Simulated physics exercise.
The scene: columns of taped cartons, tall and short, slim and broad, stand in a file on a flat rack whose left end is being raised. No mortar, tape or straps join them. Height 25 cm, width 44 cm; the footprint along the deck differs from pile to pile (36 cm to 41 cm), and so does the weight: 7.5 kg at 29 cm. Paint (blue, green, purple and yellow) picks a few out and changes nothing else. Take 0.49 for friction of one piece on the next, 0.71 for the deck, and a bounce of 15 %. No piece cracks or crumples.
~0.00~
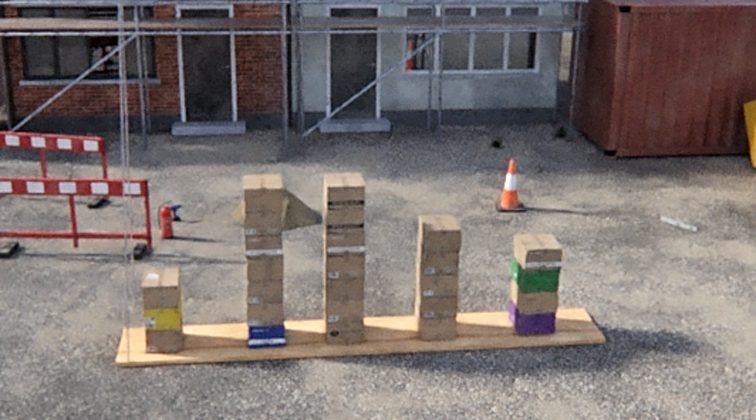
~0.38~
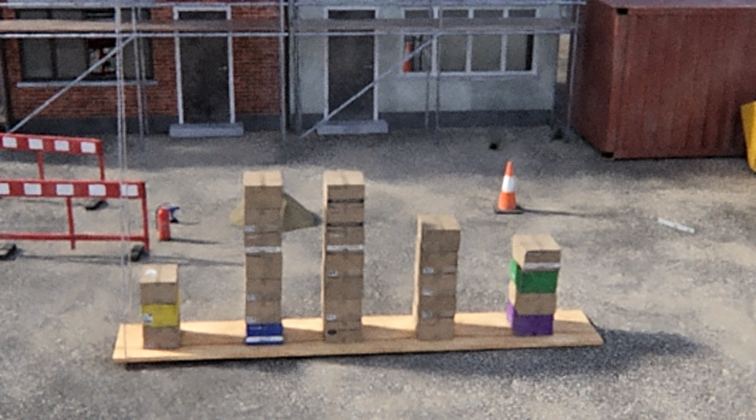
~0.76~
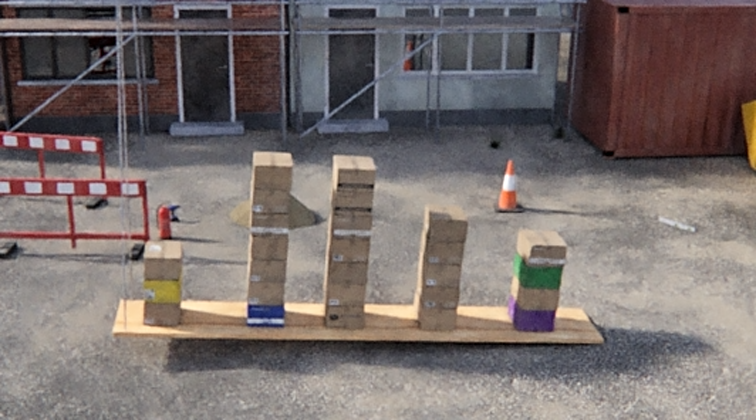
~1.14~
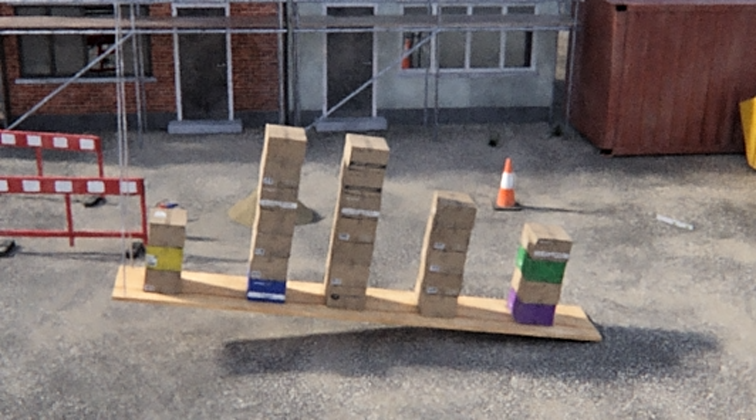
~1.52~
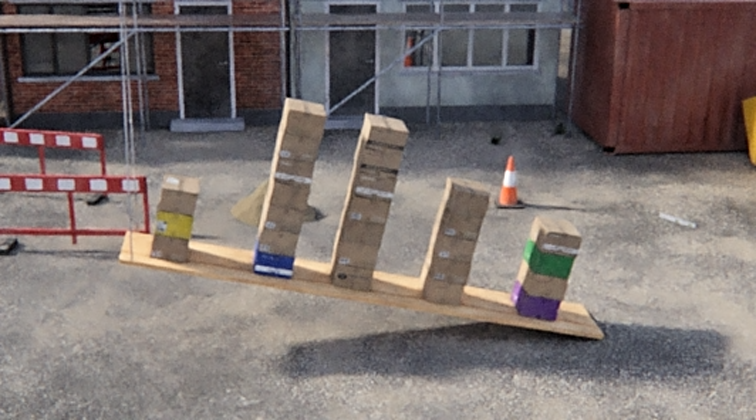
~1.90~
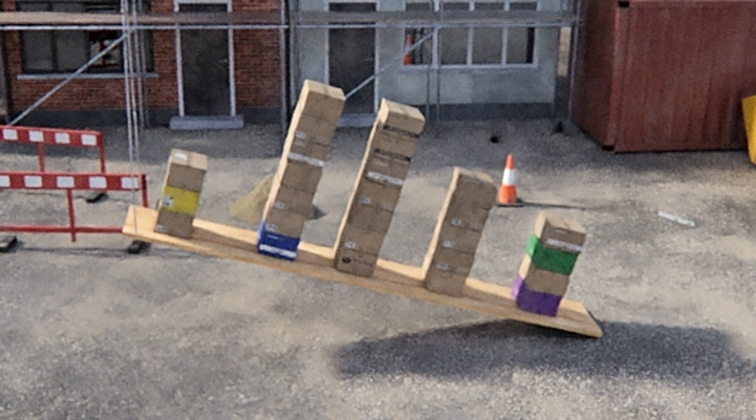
Five stacks of taped cartons leaning rightward on a long plank as its left end rises steadily above a gravel yard.
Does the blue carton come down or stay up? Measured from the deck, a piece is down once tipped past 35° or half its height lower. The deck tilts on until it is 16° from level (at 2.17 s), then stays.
It drops.
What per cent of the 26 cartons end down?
About 85 per cent.
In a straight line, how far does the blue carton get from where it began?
About 120 cm.
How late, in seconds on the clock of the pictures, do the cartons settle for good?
Around 5.0 s.
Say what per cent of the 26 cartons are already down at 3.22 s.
80 per cent by then.
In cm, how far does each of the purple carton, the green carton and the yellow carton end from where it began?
Purple 30, green 180, yellow 130.
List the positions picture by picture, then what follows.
In the first picture (we follow the side turned to the camera; leans and shifts are taken against what carries them), middle of the deck's edge (369, 352) slope 0°; blue carton (267, 337); purple carton (538, 325); yellow carton (162, 320); no piece has moved.
In the second picture, middle of the deck's edge (366, 351) slope 1°; blue carton (265, 335).
In the third picture, middle of the deck's edge (367, 338) slope 4°; blue carton (266, 317).
In the fourth picture, middle of the deck's edge (367, 320) slope 8°; blue carton (267, 291).
In the fifth picture, middle of the deck's edge (373, 301) slope 12°; blue carton (275, 266).
In the sixth picture, middle of the deck's edge (376, 288) slope 15°; blue carton (279, 246); green carton (558, 262); yellow carton (180, 201); 10 stirred so far.
Around 2.32 s, slope 16°; none of the 26 cartons down, 17 disturbed; blue carton tipped 16°.
Around 2.74 s, slope 16°; 14 of the 26 cartons down; blue carton tipped 56°.
Around 3.22 s, slope 16°; 21 of the 26 cartons down; blue carton on its side; green carton tipped 39°, 20 cm lower.
Around 3.86 s, slope 16°; 22 of the 26 cartons down; blue carton upside down; green carton upside down.
Finally (5.2 s), slope 16°; 22 of the 26 cartons down; blue carton upside down; green carton upside down; yellow carton unmoved. Seen by the last camera, middles, blue carton near (338, 241), green carton near (680, 312).
